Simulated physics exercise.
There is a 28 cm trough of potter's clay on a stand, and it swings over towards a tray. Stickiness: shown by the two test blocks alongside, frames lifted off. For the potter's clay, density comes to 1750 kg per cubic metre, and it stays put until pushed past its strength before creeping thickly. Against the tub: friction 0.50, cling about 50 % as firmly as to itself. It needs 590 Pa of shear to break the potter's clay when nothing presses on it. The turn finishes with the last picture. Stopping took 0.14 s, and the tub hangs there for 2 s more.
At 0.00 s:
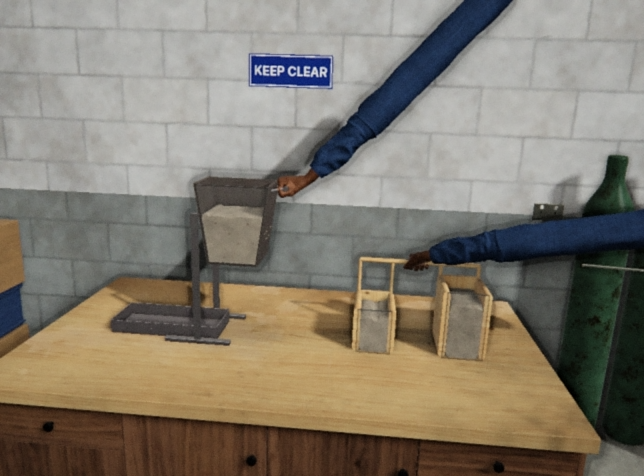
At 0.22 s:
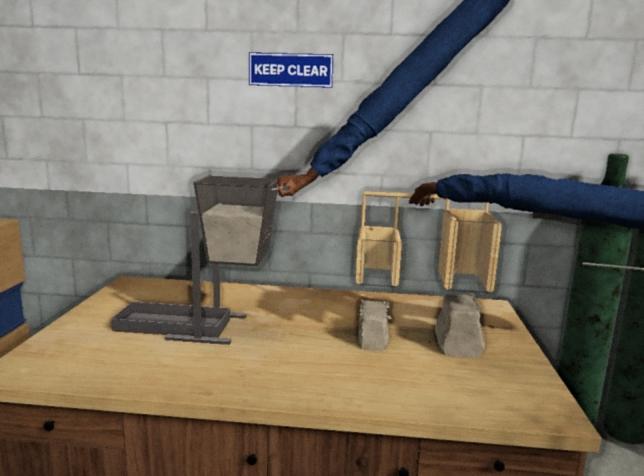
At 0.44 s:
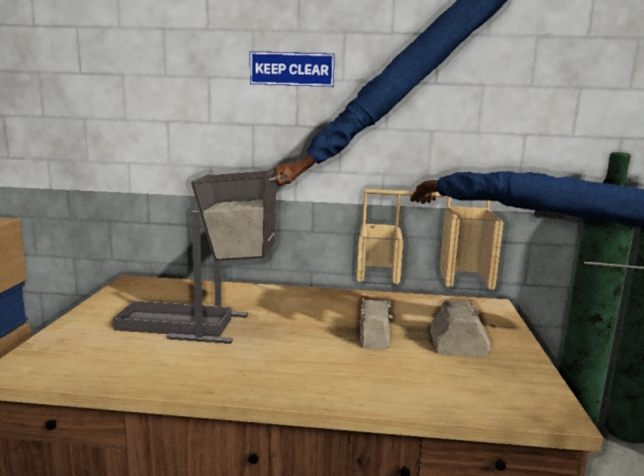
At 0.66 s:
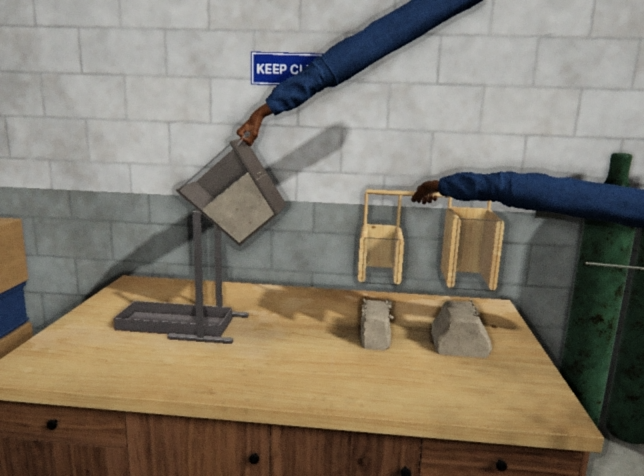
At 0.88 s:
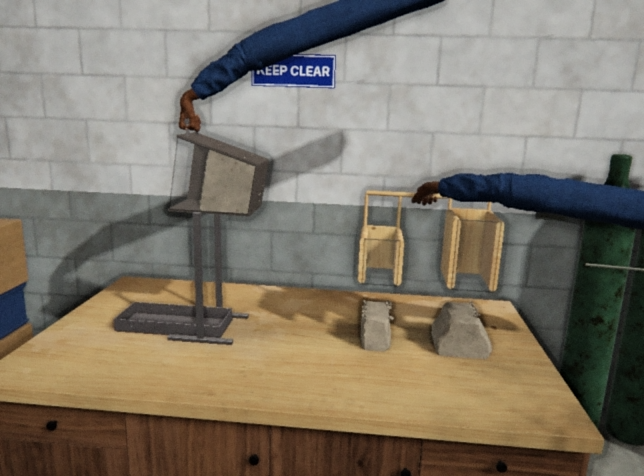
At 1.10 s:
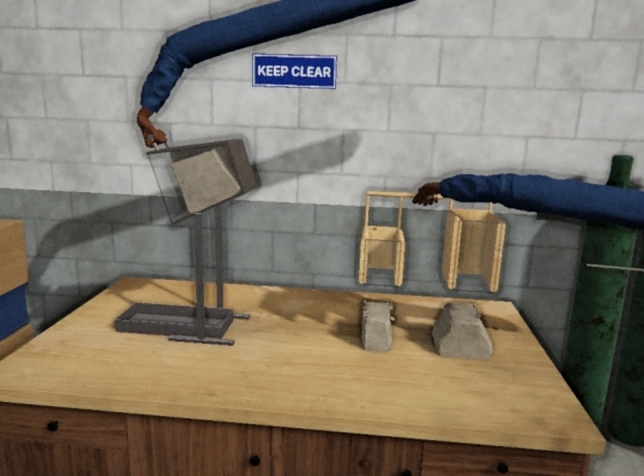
At first, one blue-sleeved hand grips a grey tub of clay on a stand while another holds two wooden moulds around grey blocks on the table. The moulds lift clear and the larger block slumps, then the first hand swings the tub up and over leftward, the clay shifting inside.
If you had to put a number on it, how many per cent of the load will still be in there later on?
My estimate is close to 0 per cent.
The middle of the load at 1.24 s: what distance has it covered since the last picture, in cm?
Some 9 cm.
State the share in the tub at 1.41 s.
The tub holds some 35 % at that moment.
After 1.24 s, the tub is at 107 degrees and holds 86 %.
After 1.41 s, the tub is at 107 degrees and holds 36 %.
After 1.58 s, the tub is at 107 degrees and holds 27 %.
After 1.75 s, the tub is at 107 degrees and holds 18 %.
After 3.10 s, the tub is at 107 degrees and holds 0 %.
